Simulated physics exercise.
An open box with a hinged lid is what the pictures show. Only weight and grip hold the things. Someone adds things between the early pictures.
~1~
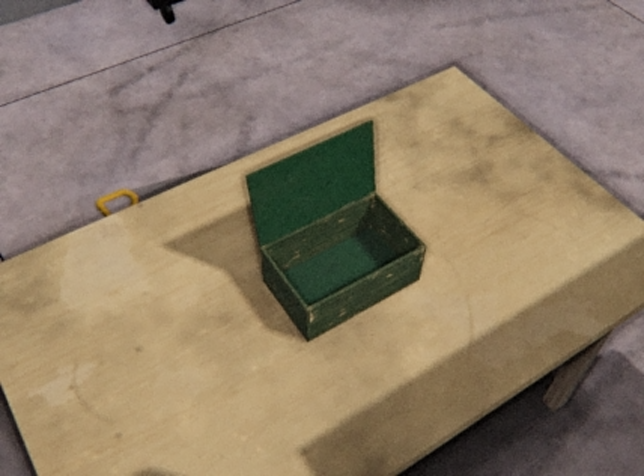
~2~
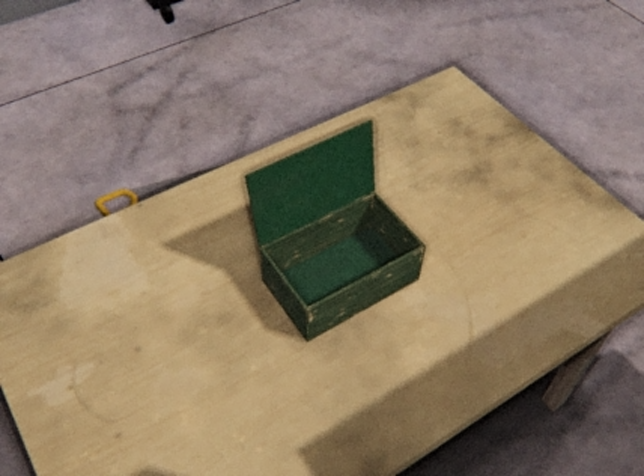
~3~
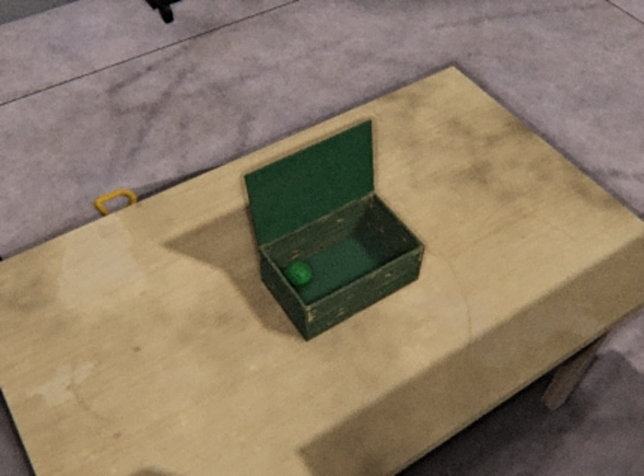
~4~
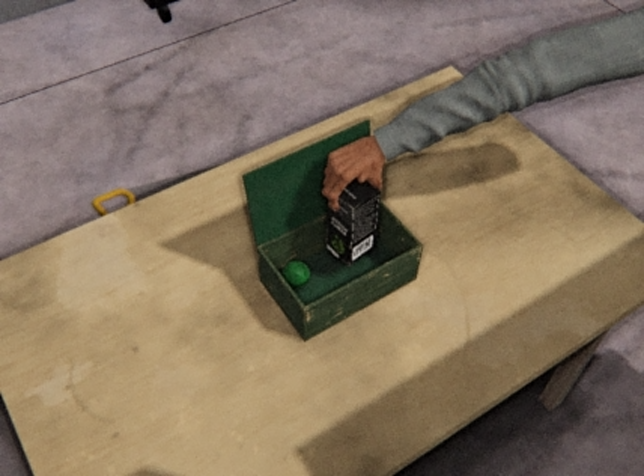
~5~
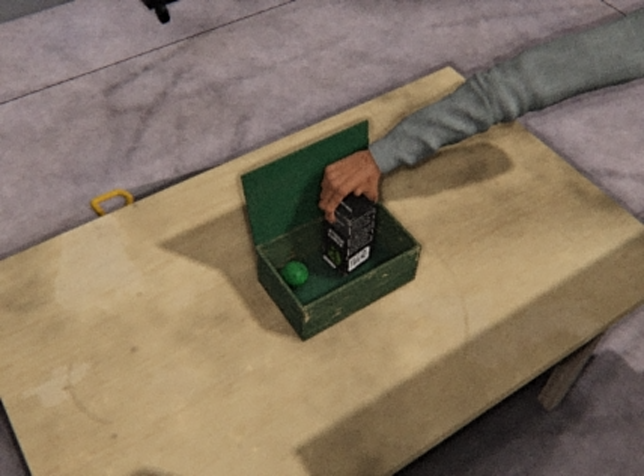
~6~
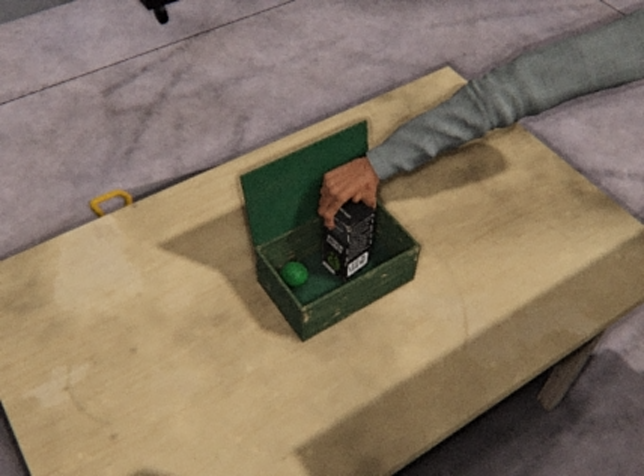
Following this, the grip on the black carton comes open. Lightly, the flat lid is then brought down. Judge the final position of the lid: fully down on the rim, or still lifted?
Can't come down.
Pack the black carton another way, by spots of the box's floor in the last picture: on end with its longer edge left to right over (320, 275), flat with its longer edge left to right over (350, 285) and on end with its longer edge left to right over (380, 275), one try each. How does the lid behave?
With the first placement it drops into place; with the second it drops into place; with the third it can't come down.
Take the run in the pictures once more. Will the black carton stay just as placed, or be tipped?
Result: It leans over.
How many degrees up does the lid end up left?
Some 30°.
Then, 1.30 s on from there, lid 80° above the rim.
Then, 1.90 s on from there, lid 43° above the rim; black carton turned 21° from how it was put near (359, 246).
Then, 3.10 s on from there, lid 30° above the rim; black carton turned 36° from how it was put near (365, 250).
In the end, lid 30° above the rim; toppled in the box, black carton; green ball unmoved. At the end, from the last picture's camera, black carton near (365, 250).
